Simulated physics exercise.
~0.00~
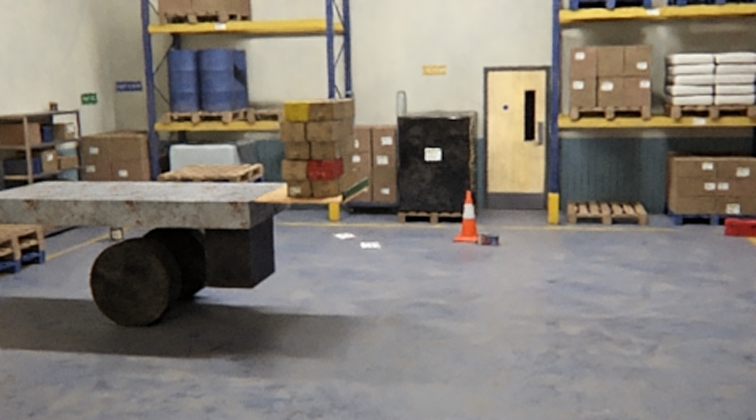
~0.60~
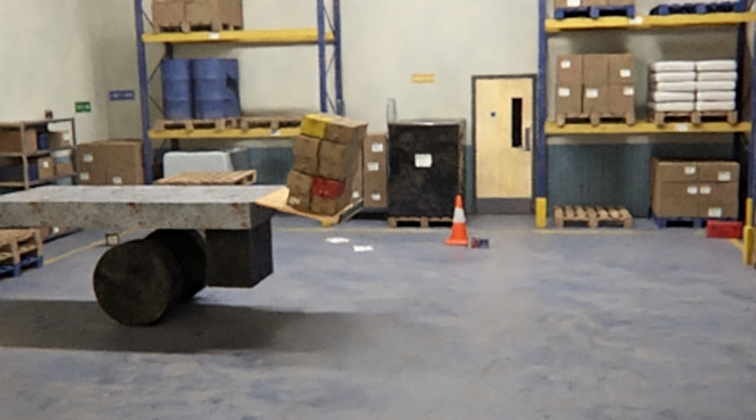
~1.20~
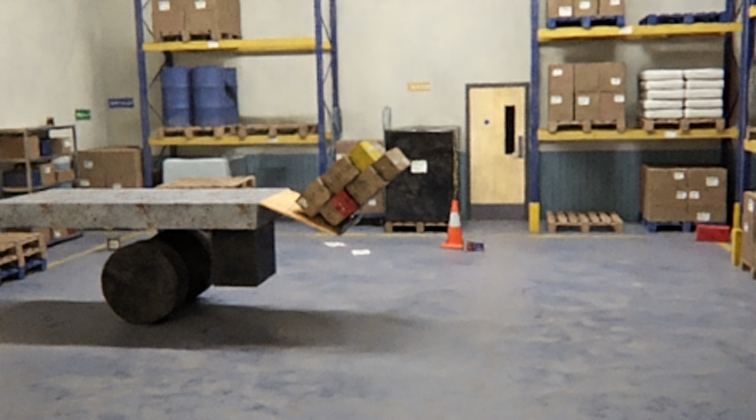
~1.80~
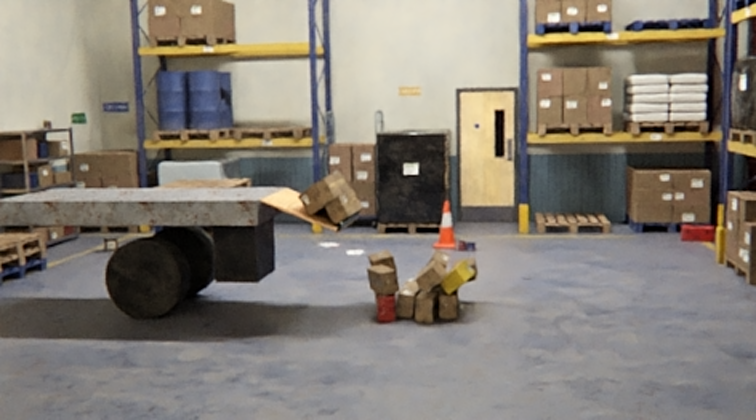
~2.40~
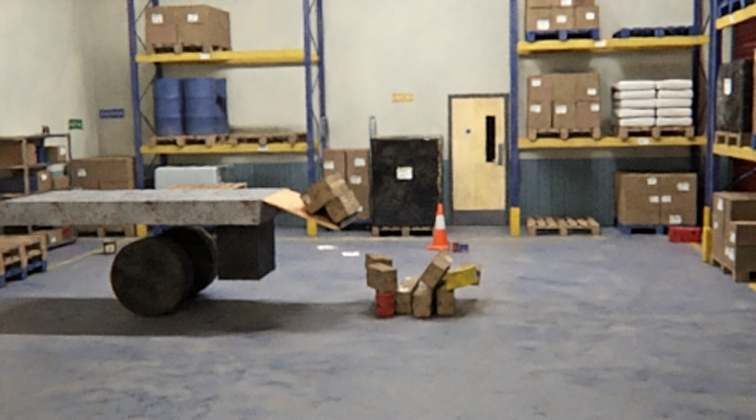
A stack of brown parcels, with a few yellow and red ones among them, stands on a wooden flap at the back of a grey flat-bed on the left of a warehouse, seen from the side by a slightly drifting camera. Shelving, blue drums, a pale door and an orange cone stand behind. The flap dips down to the right and the stack tilts with it. The parcels lean further and topple over the lower edge. Most land in a jumbled heap on the blue-grey floor, yellow and red ones included, while a few brown ones stay on the sloping flap.
